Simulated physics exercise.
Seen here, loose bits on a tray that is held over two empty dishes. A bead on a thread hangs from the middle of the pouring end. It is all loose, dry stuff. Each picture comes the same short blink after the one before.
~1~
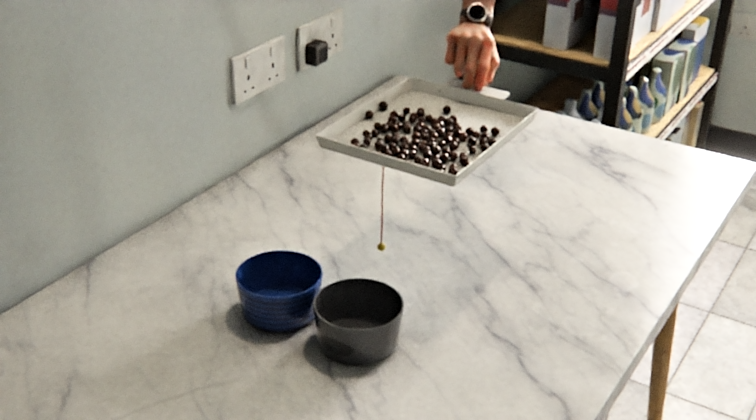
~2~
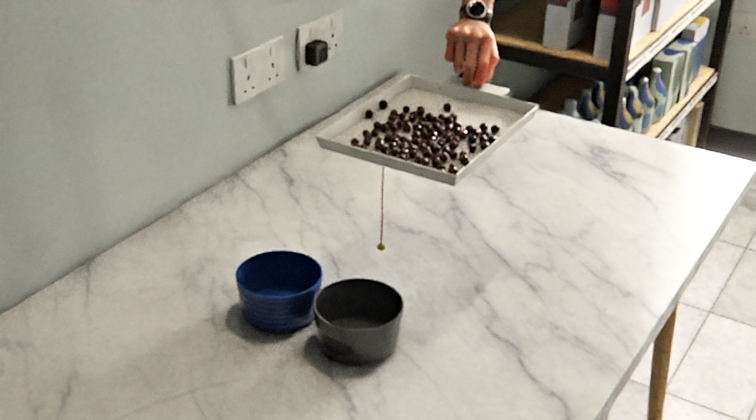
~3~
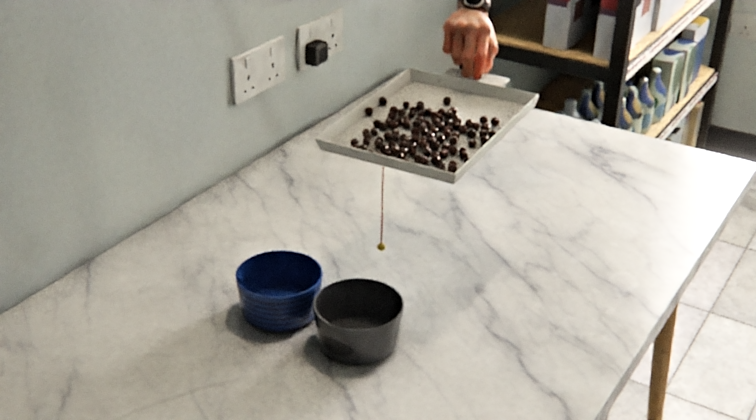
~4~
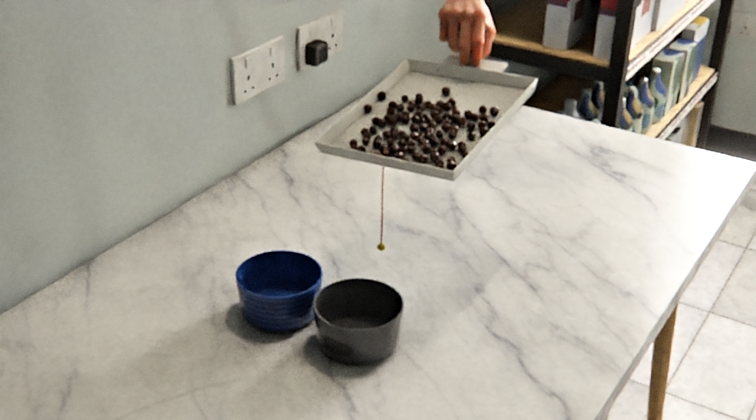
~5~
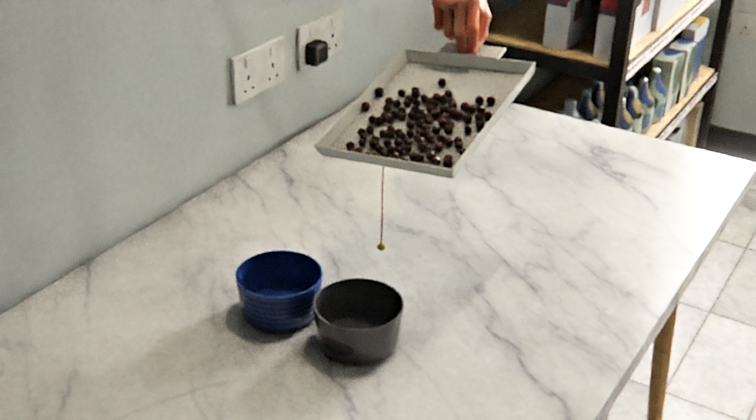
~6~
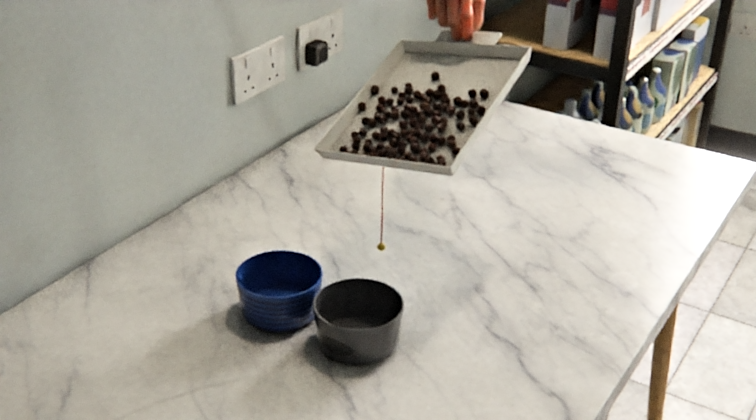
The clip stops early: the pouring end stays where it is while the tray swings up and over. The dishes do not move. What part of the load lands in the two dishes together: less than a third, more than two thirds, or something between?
They take under a third between them.
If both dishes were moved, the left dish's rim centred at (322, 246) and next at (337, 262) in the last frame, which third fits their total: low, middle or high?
At the first place beyond two thirds, at the second between a third and two thirds.
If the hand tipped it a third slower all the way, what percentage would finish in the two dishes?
Some 0 per cent.
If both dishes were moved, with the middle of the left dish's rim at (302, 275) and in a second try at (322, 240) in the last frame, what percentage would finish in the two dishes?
First some 0, then 90 per cent.
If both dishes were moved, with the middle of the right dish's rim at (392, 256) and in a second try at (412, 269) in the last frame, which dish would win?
The first try: The left one. The second: The left dish.
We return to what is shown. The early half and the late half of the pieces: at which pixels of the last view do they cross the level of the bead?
Early half (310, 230), late half (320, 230).
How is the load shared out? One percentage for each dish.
Left dish near 0 in a hundred; right dish near 0.
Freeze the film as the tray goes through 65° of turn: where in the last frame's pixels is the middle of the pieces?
At about (354, 148).
Soon after the last picture, tray tipped steeply; most on the tray; a stray few outside both; a small part in the air.
A little later, tray tipped past a quarter turn; a small part on the tray; most outside both; about a quarter in the air.
Later still, tray tipped past a quarter turn; all outside both.
By the end, tray tipped past a quarter turn; none in the right dish; none in the left dish; all outside both.
